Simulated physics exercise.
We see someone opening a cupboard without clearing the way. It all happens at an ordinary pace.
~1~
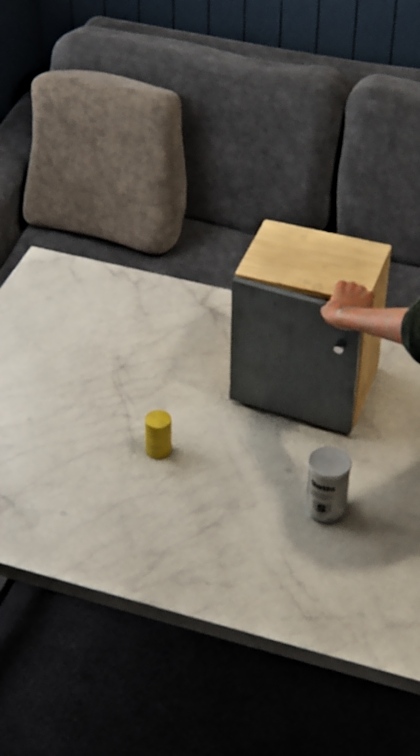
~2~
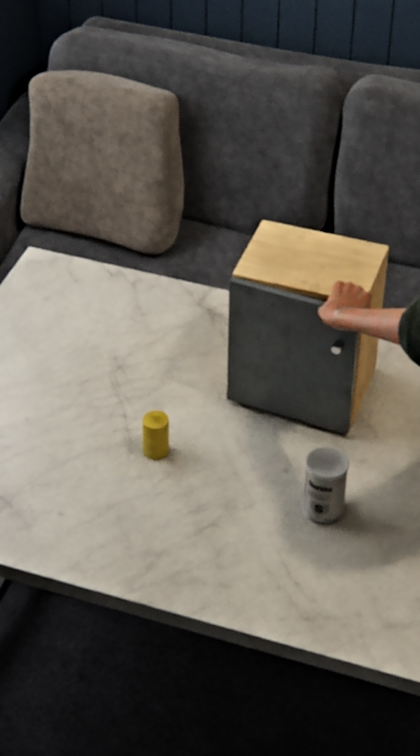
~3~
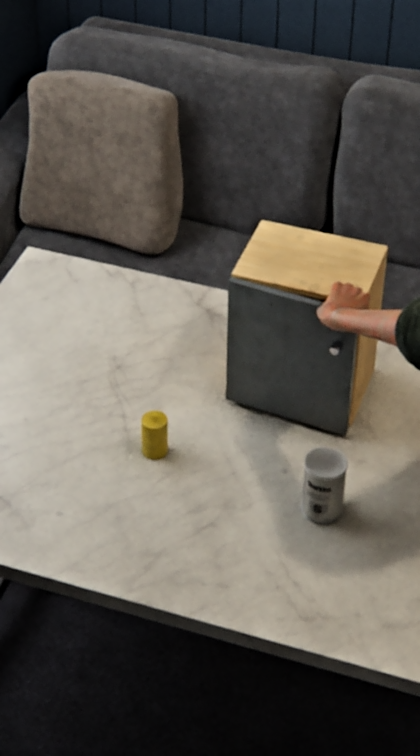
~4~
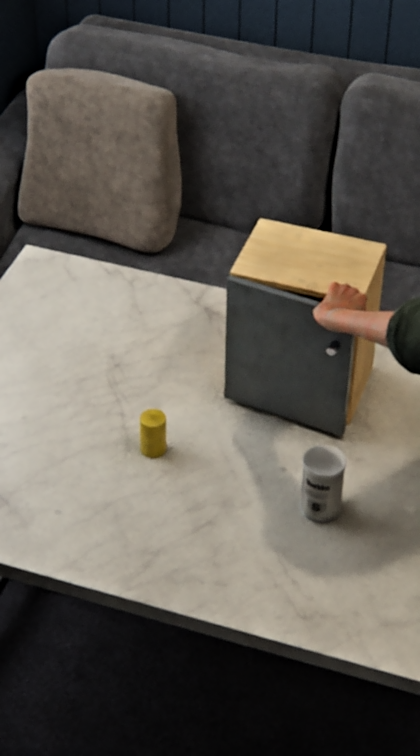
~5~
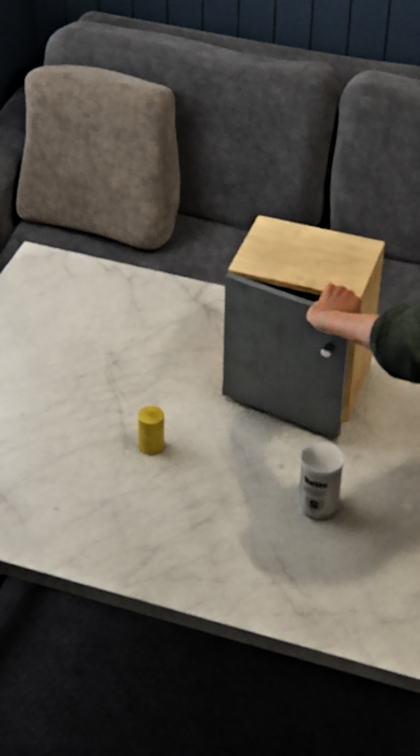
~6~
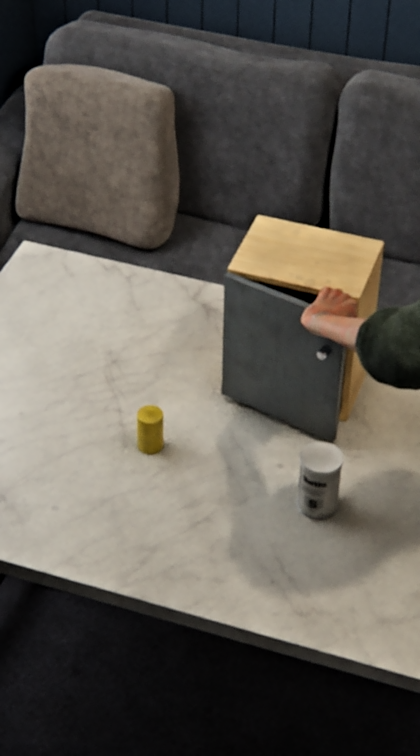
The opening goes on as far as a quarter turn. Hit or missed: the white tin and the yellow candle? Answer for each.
In the end the white tin stays untouched and the yellow candle stays untouched.
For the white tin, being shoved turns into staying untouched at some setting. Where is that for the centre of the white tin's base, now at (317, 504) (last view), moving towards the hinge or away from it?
Near (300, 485).
Then, 0.80 s past the last view, door 43° open; white tin at rest near (320, 481); yellow candle at rest near (150, 430).
Then, 1.74 s past the last view, door 78° open; white tin at rest near (320, 481); yellow candle at rest near (150, 430).
Finally, the white tin remains where it is, near (320, 481); the yellow candle remains where it is, near (150, 430).
